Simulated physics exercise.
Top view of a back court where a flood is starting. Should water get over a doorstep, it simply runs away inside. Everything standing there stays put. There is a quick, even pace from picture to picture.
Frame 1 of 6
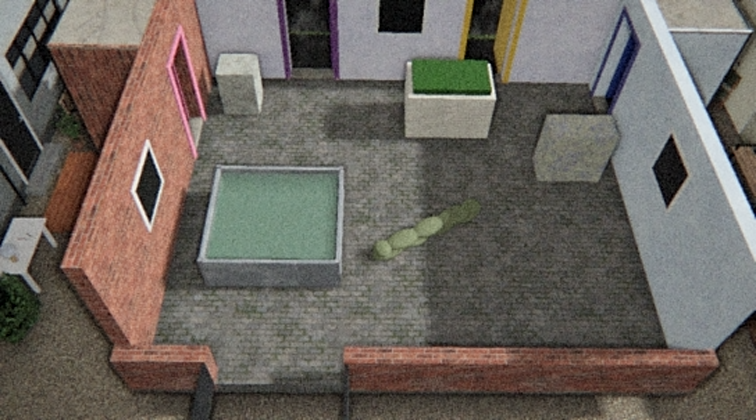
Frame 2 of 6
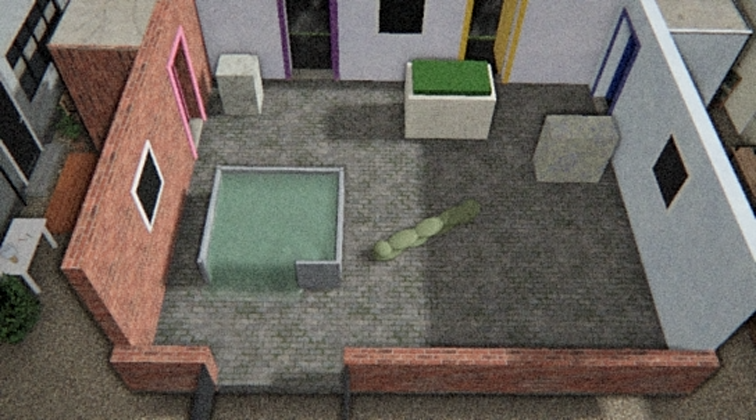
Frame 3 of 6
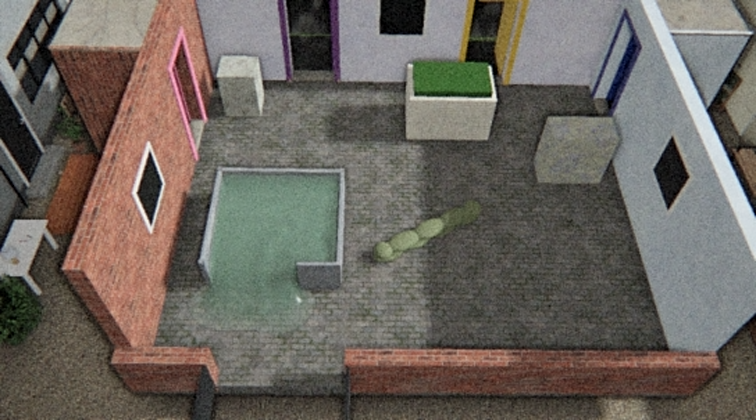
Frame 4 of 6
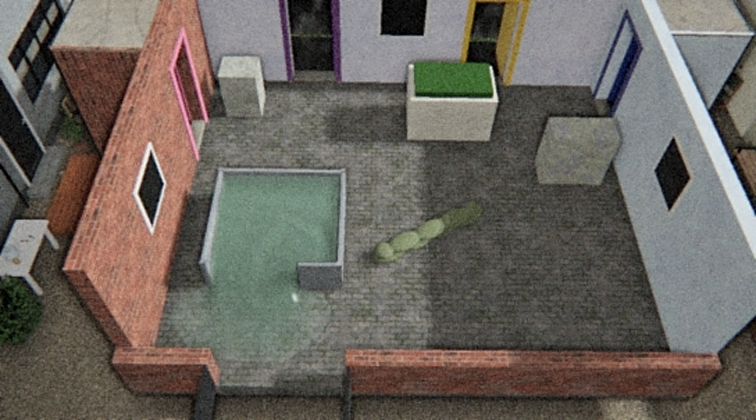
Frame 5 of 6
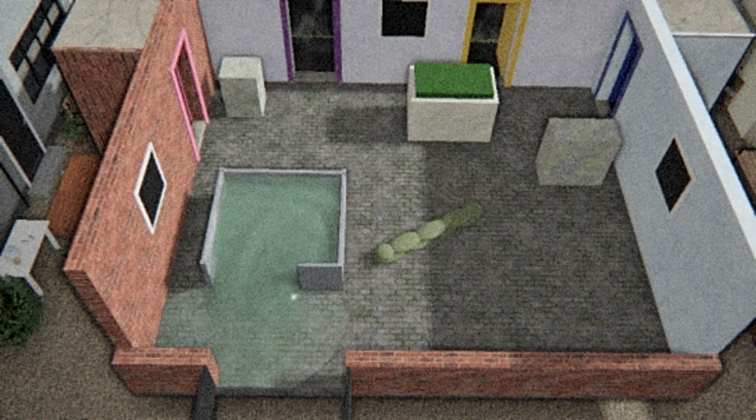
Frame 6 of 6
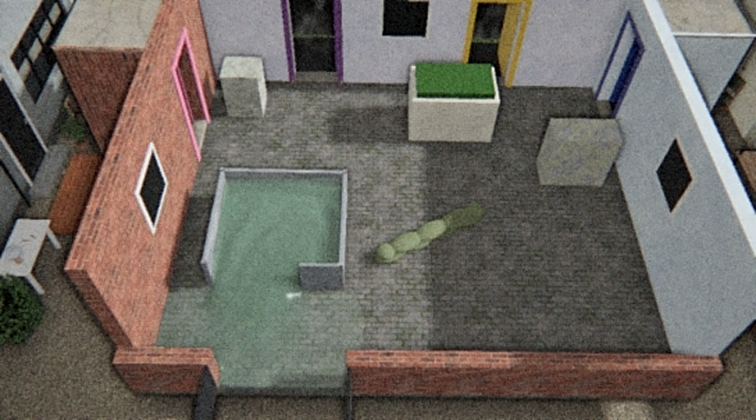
Greenish water pouring out through a gap in the front wall of a square tank and spreading across a paved, walled courtyard.
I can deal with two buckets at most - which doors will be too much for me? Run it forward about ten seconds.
In order: Pink door: Two buckets at most, yellow door: Two buckets at most, blue door: Two buckets at most, purple door: Two buckets at most.
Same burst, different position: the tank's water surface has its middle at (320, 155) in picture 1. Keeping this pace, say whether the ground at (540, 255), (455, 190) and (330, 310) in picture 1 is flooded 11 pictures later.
Check in sequence: Still parched, still parched, soaked through.
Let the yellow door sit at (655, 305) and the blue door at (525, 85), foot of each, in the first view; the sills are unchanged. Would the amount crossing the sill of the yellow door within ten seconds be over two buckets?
As it turns out, yellow stays within bounds.
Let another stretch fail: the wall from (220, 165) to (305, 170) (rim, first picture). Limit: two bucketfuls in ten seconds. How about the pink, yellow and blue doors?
Result per door - pink door: Beyond the limit; yellow door: Beyond the limit; blue door: Beyond the limit.
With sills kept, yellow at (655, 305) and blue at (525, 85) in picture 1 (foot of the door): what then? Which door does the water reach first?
It's the one in pink.
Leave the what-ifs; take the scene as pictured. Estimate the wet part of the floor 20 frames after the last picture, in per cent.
Estimated share: About 15 %.
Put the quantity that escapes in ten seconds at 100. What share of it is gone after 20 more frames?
Close to 60 out of every hundred.
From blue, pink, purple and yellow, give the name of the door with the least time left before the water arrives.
That would be the pink one.
A moment on, water covers 10 % of the floor; the pink door not reached, the yellow door not reached, the blue door not reached, the purple door not reached.
Next, water covers 10 % of the floor; the pink door not reached, the yellow door not reached, the blue door not reached, the purple door not reached.
Then, water covers 15 % of the floor; the pink door wet at the sill, nothing in, the yellow door not reached, the blue door not reached, the purple door not reached.
Later, water covers 30 % of the floor; the pink door wet at the sill, nothing in, the yellow door not reached, the blue door not reached, the purple door wet at the sill, nothing in.
In the end, water covers 50 % of the floor; the pink door wet at the sill, nothing in, the yellow door wet at the sill, nothing in, the blue door not reached, the purple door wet at the sill, nothing in.
